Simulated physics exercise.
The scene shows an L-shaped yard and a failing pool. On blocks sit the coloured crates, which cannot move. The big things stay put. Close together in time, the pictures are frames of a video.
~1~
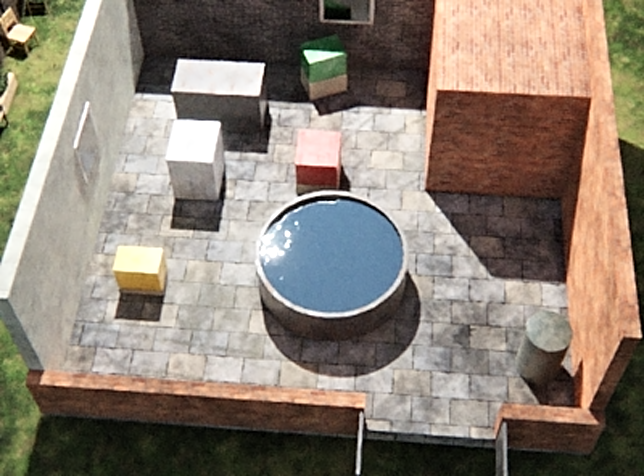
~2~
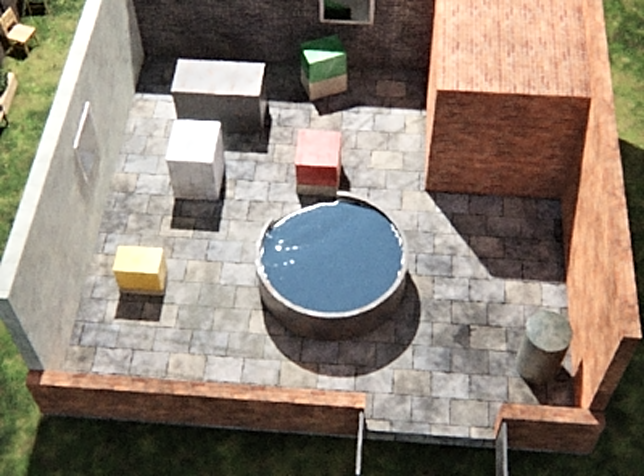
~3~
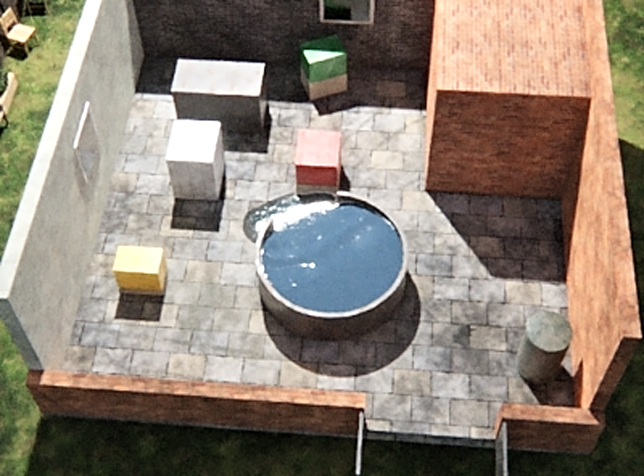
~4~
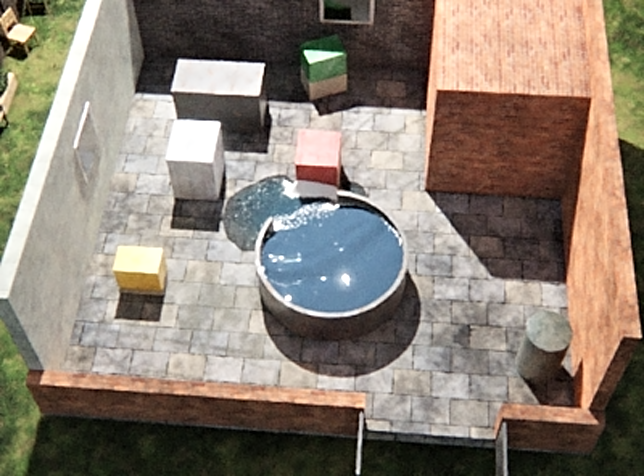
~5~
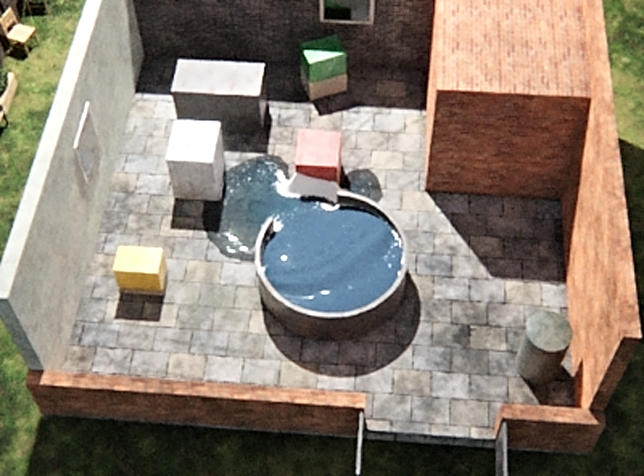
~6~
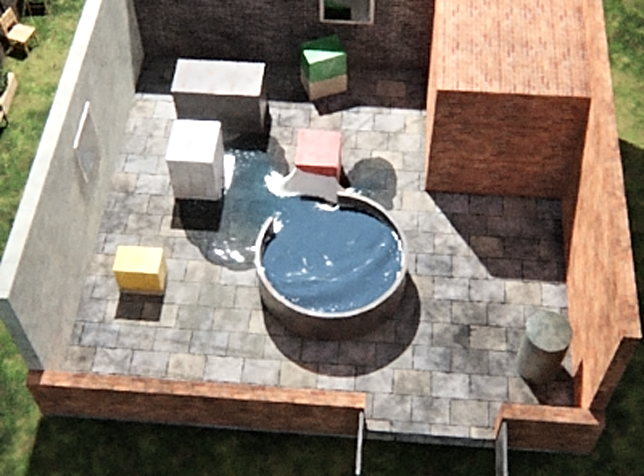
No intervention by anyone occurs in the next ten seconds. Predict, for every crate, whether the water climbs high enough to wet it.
At the end, yellow crate: Reached. Red crate: Reached. Green crate: Spared.
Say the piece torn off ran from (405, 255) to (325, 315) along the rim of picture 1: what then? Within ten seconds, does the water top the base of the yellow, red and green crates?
Going through them, the yellow crate is never reached, the red crate is never reached and the green crate is never reached.
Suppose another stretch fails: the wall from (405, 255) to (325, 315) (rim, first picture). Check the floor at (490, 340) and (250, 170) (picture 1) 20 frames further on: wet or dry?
Well, the first one's sitting in a puddle and the next one's spared.
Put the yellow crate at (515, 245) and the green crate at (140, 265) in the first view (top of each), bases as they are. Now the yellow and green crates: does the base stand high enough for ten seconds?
In short: Yellow crate escapes it, green crate keeps dry.
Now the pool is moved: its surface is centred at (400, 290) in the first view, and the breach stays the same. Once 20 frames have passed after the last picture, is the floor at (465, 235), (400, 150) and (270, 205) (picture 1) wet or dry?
As listed: No water, wet, awash.
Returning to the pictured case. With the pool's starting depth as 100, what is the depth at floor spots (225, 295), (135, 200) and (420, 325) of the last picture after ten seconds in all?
Roughly 4, 6 and 8 per cent, in turn.
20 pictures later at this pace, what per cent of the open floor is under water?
It comes out near 60 percent.
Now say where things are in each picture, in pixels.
In the first picture, still water in the round tank at (332, 254).
In the second picture, water pours out on the round tank's far side and has run to a hidden place.
In the third picture, water pours out on the round tank's far side and has run to (250, 232).
In the fourth picture, water pours out on the round tank's far side and has run to (235, 198).
In the fifth picture, the front is at (226, 176), out from the gap on the round tank's far side.
In the sixth picture, water pours out on the round tank's far side and has run to (228, 146).
A moment on, water covers 20 % of the floor; the yellow crate not reached, the red crate water round its plinth, the green crate not reached.
Next, water covers 35 % of the floor; the yellow crate water round its plinth, the red crate water round its plinth, the green crate water round its plinth.
Then, water covers 60 % of the floor; the yellow crate water round its plinth, the red crate water round its plinth, the green crate water round its plinth.
Later, water covers 85 % of the floor; the yellow crate water round its plinth, the red crate water round its plinth, the green crate water round its plinth.
In the end, water covers 100 % of the floor; the yellow crate was topped, the red crate was topped, the green crate stayed above the water.
